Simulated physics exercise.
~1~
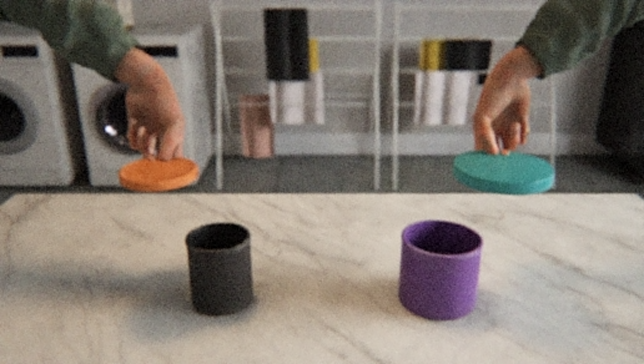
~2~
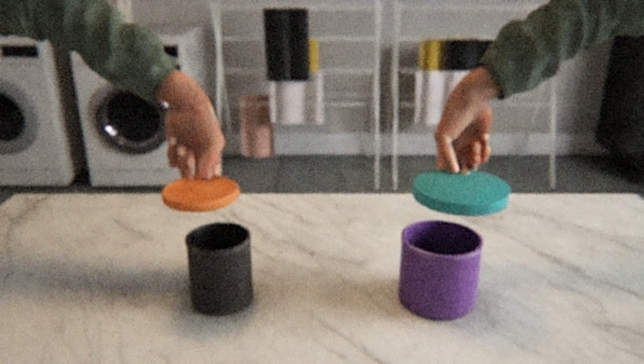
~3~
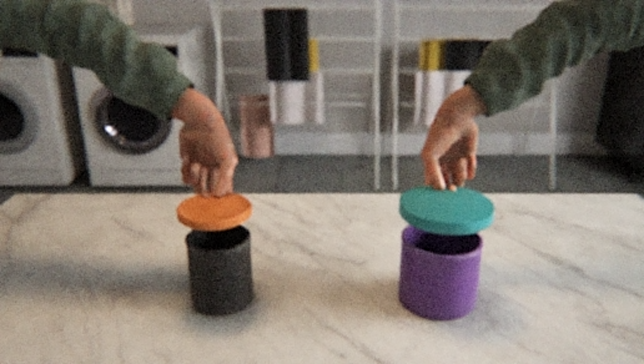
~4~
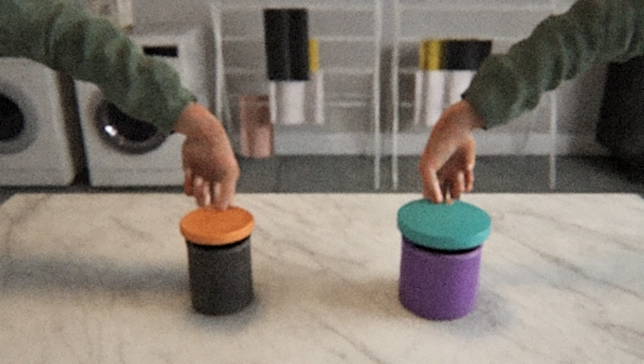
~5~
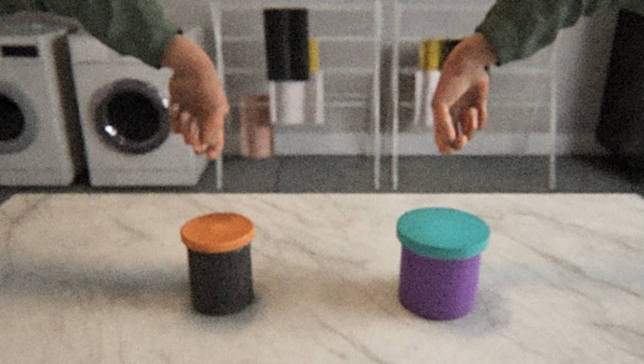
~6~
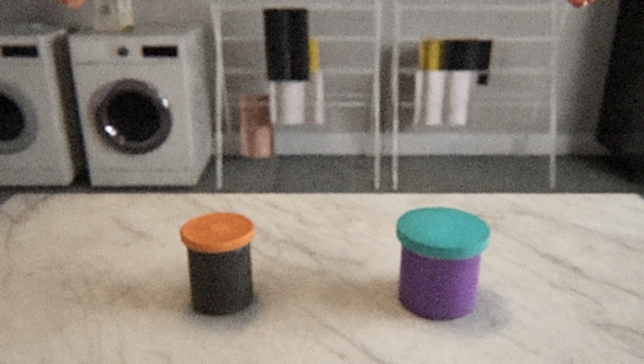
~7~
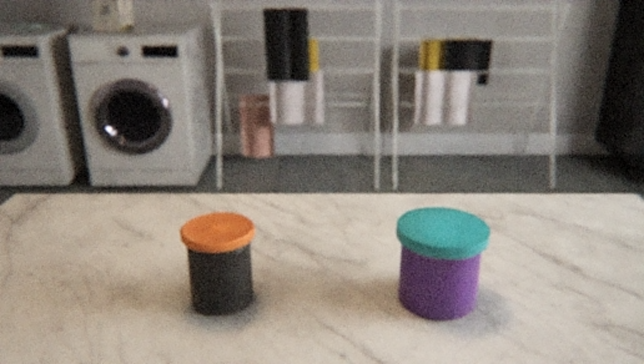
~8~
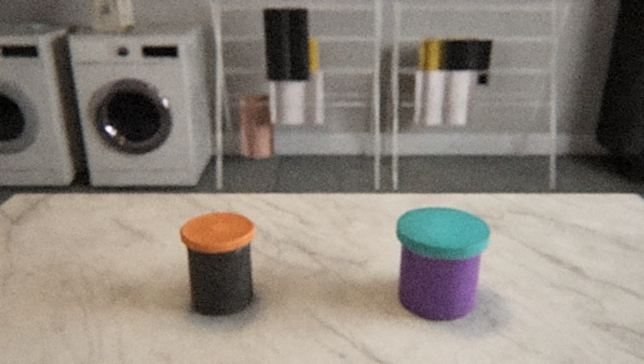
Two hands lowering an orange lid onto a black jar and a turquoise disc onto a purple beaker, then withdrawing.
